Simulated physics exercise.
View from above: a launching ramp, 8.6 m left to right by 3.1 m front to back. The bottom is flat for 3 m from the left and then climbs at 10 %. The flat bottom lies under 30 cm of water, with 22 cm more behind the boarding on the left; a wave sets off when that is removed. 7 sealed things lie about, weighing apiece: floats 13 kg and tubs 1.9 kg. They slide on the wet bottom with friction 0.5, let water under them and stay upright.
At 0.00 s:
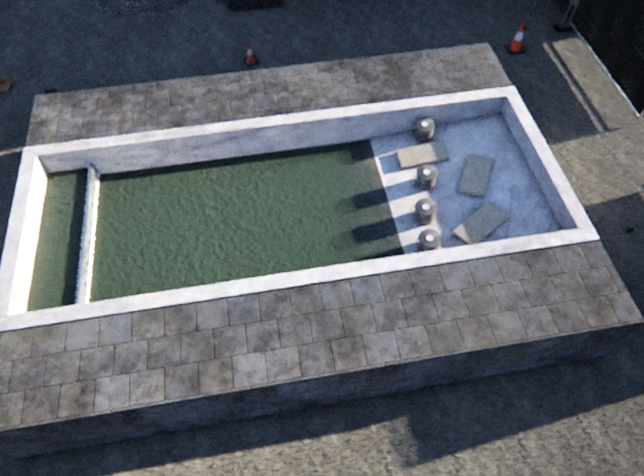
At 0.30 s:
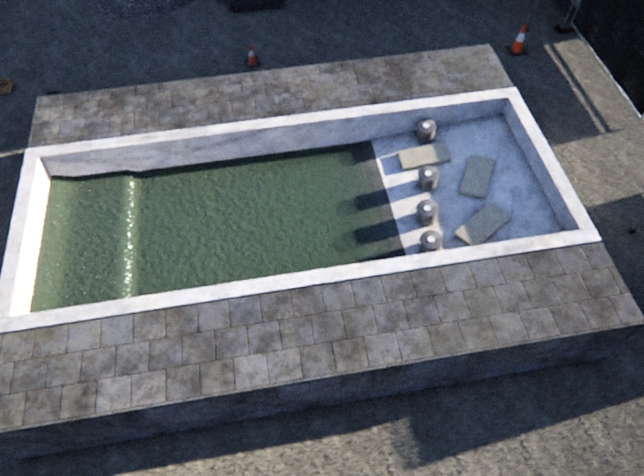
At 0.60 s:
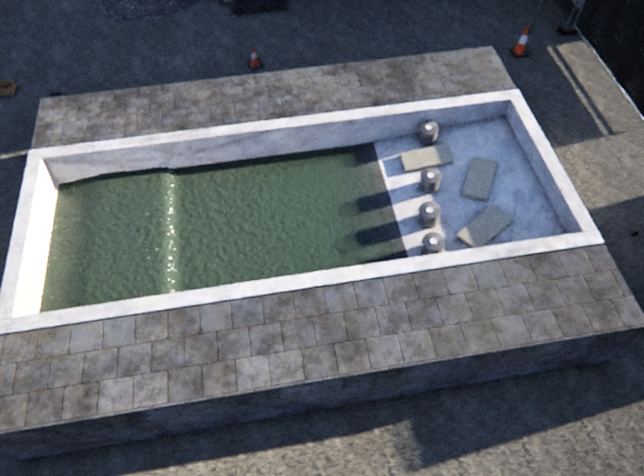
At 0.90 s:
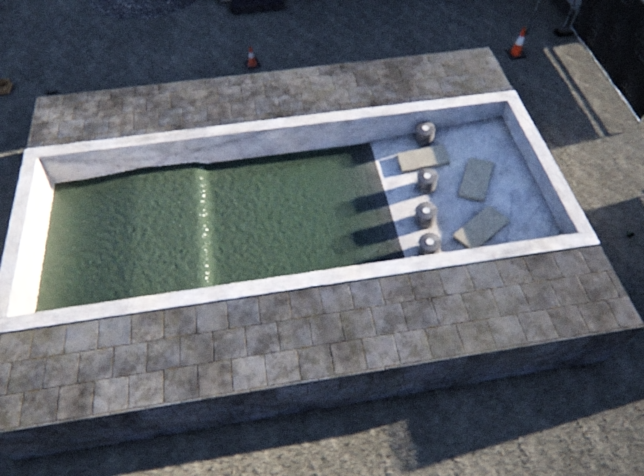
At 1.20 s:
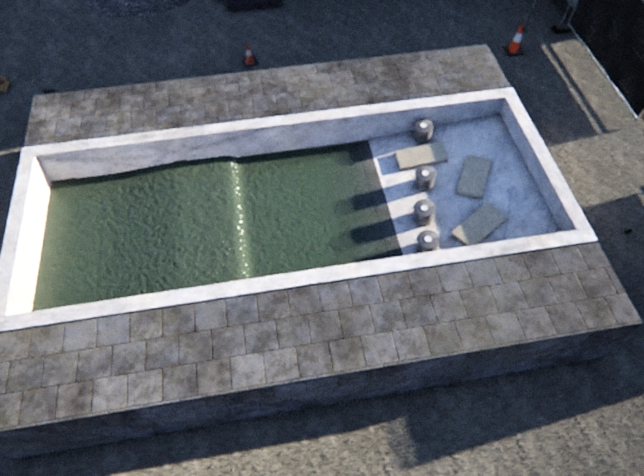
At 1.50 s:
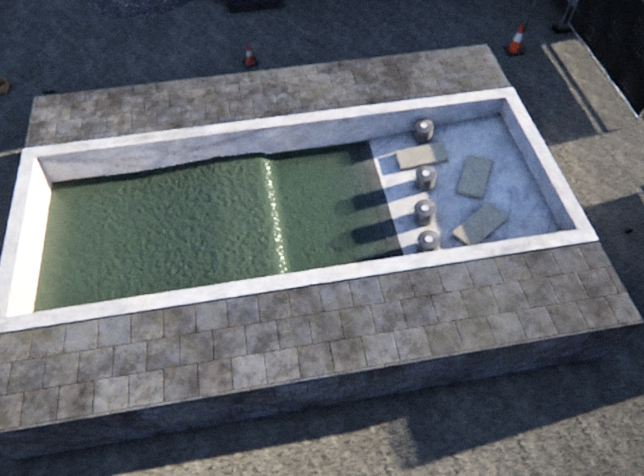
Low wave crossing green water from left to right in a pale-walled tank, with slabs and cylindrical objects staying still at right.
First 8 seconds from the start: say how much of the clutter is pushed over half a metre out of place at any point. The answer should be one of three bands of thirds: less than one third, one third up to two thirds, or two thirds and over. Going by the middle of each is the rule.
It falls in the band two thirds and over.
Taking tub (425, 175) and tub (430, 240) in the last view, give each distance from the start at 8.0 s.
They sit 200 cm and 200 cm away, in the order given.
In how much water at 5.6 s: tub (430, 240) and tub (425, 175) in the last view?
Roughly 4 and 4 cm.
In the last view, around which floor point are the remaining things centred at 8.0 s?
I'd put it around (374, 202).
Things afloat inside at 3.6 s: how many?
3.
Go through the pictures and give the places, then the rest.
The first frame shows a float at (477, 174) rests on the ground; a tub at (428, 206) rests on the ground; 18.1 m2 under water; 0 of 7 have shifted.
The second frame shows a float at (478, 175) rests on the ground; a tub at (429, 208), on the bottom; 18.1 m2 under water; 0 of 7 have shifted.
The third frame shows a float at (481, 177) rests on the ground; a tub at (431, 210), on the bottom; water covers 18.1 m2; 0 of 7 have shifted.
The fourth frame shows a float at (477, 178) rests on the ground; a tub at (428, 210) rests on the ground; 18.1 m2 under water; 0 of 7 have shifted.
The fifth frame shows a float at (475, 175), on the bottom; a tub at (426, 207) rests on the ground; 18.1 m2 under water; 0 of 7 have shifted.
The sixth frame shows a float at (476, 175) rests on the ground; a tub at (427, 208) rests on the ground; water covers 18.1 m2; 0 of 7 have shifted.
After 2.1 s 0 of 7 are over 50 cm from their spots; 0 afloat.
After 3.6 s 1 of 7 are over 50 cm from their spots; 3 afloat.
After 5.6 s 3 of 7 are over 50 cm from their spots; 5 afloat.
After 8.0 s 4 of 7 are over 50 cm from their spots, and 5 have been at some point; 3 afloat.
